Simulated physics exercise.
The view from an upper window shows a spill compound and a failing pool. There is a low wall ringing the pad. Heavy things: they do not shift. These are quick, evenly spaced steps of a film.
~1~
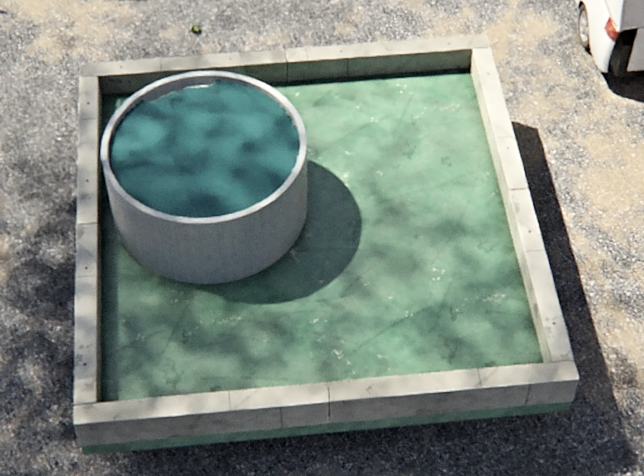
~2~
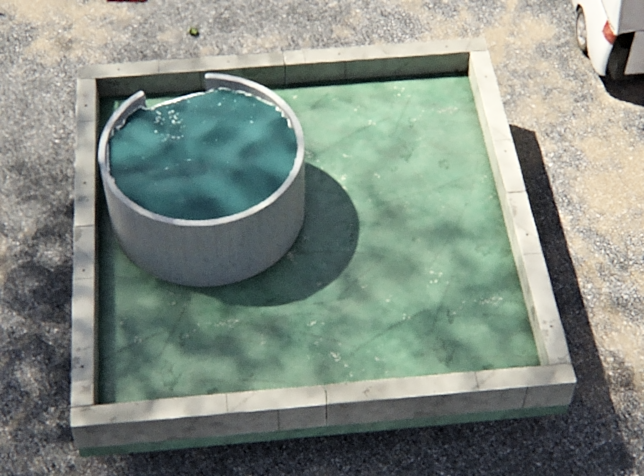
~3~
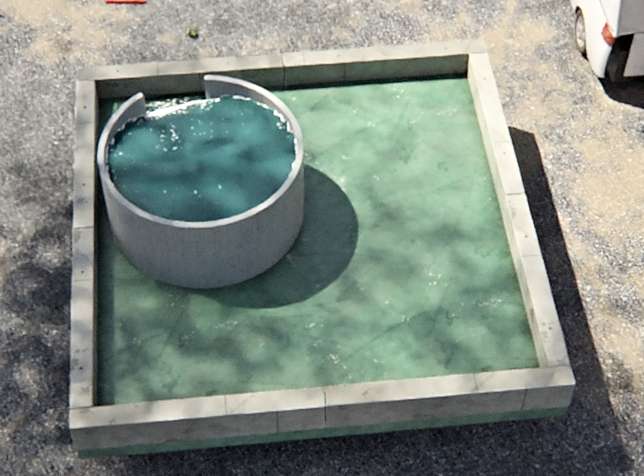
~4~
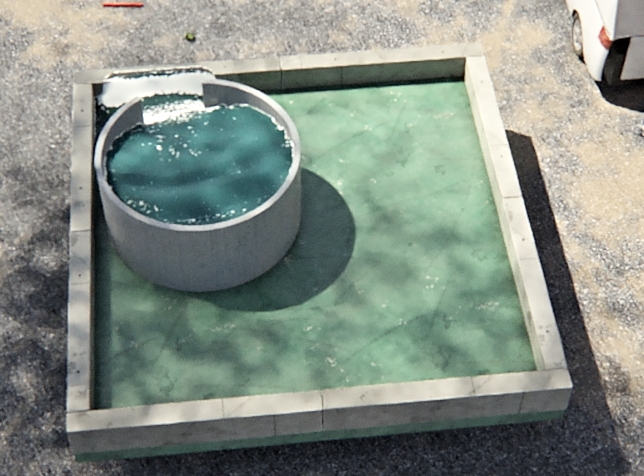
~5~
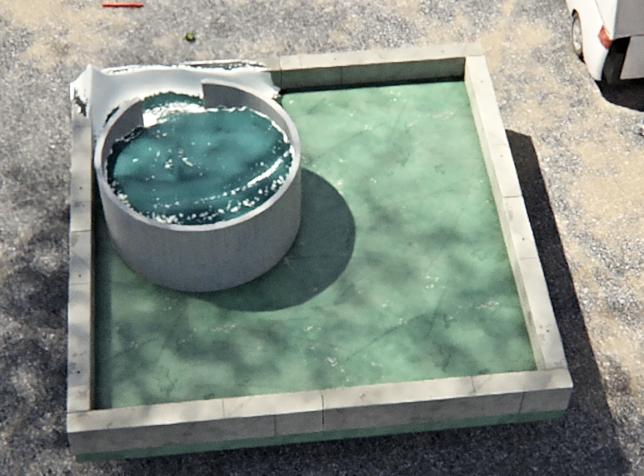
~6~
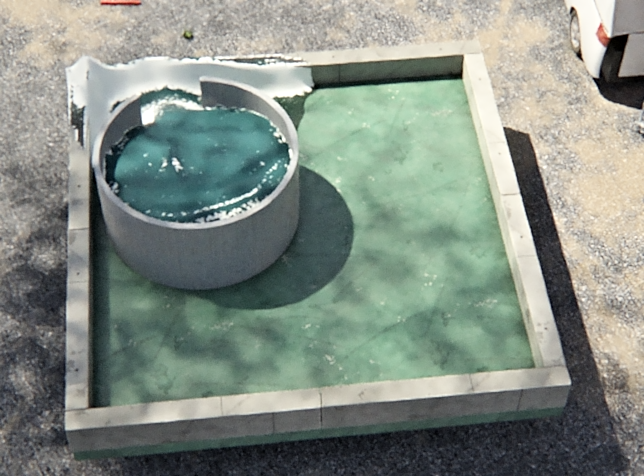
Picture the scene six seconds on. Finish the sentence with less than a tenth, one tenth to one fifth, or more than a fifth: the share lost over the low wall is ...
The share lost over the low wall is more than a fifth.
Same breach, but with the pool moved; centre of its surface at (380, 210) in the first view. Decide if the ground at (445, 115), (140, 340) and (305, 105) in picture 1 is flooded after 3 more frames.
Gets wet, stays dry, gets wet.
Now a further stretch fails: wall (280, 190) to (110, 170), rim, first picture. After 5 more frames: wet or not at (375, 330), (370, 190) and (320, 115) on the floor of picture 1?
Soaked, spared, spared.
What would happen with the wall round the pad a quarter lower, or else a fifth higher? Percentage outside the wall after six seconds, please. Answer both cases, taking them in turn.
Roughly 36 per cent, then roughly 16 per cent.
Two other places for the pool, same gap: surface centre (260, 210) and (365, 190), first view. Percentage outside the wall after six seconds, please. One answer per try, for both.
8%, then 8%.
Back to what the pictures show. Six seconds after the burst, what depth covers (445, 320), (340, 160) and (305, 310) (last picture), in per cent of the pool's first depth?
Respectively 8, 2 and 6 per cent.
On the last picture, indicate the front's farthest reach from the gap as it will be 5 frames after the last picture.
By then the tip should be at about (455, 79).
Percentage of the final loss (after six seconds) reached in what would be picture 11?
I'd estimate close to 30 per cent.
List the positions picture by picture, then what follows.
In the first picture, still water in the pool at (205, 148).
In the second picture, the front is at a hidden place, out from the gap on the pool's far side.
In the third picture, water pours out on the pool's far side and has run to a hidden place.
In the fourth picture, the front is at (97, 104), out from the gap on the pool's far side.
In the fifth picture, water pours out on the pool's far side and has run to (278, 91).
In the sixth picture, the front is at (313, 87), out from the gap on the pool's far side.
A moment on, water covers 20 % of the floor; the low wall has let 3 % over.
Next, water covers 25 % of the floor; the low wall has let 8 % over.
Then, water covers 50 % of the floor; the low wall has let 19 % over.
Later, water covers 75 % of the floor; the low wall has let 23 % over.
In the end, water covers 80 % of the floor; the low wall has let 24 % over.
